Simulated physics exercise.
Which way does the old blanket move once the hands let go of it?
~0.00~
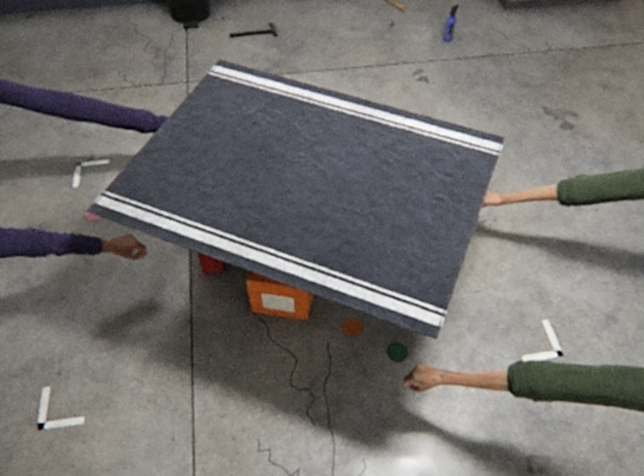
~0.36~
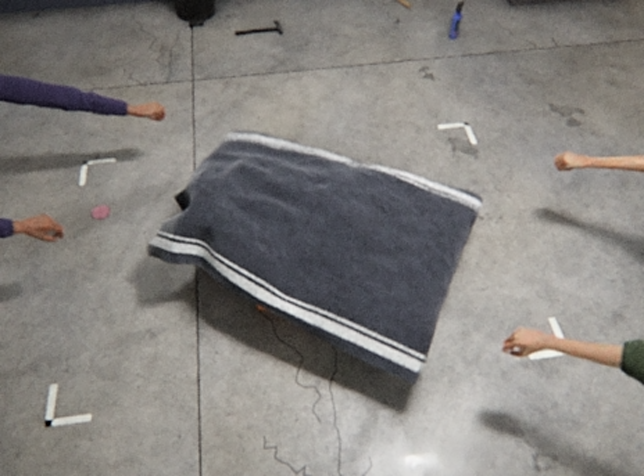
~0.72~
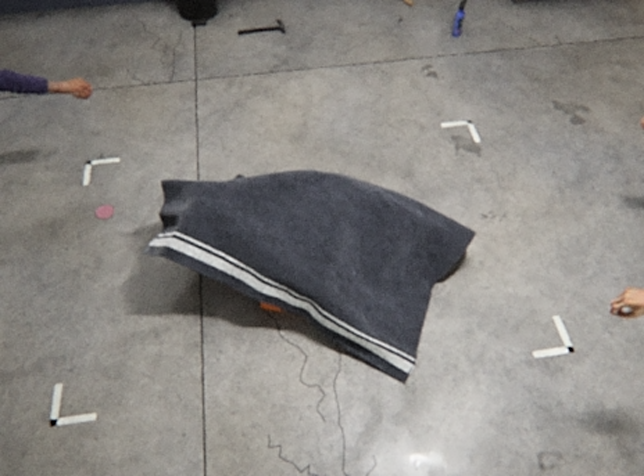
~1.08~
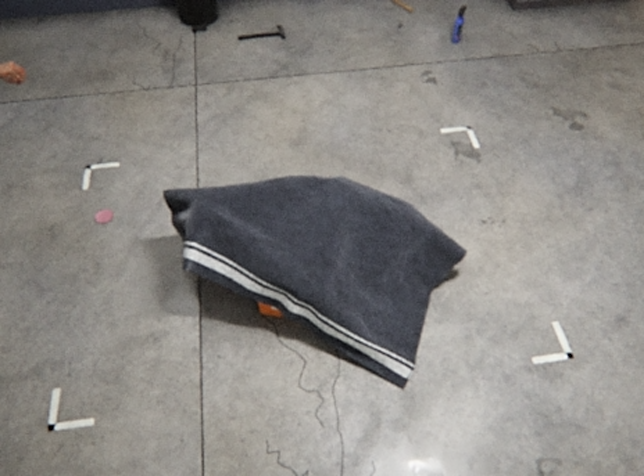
It moves down, dropping onto the things beneath it on the floor.
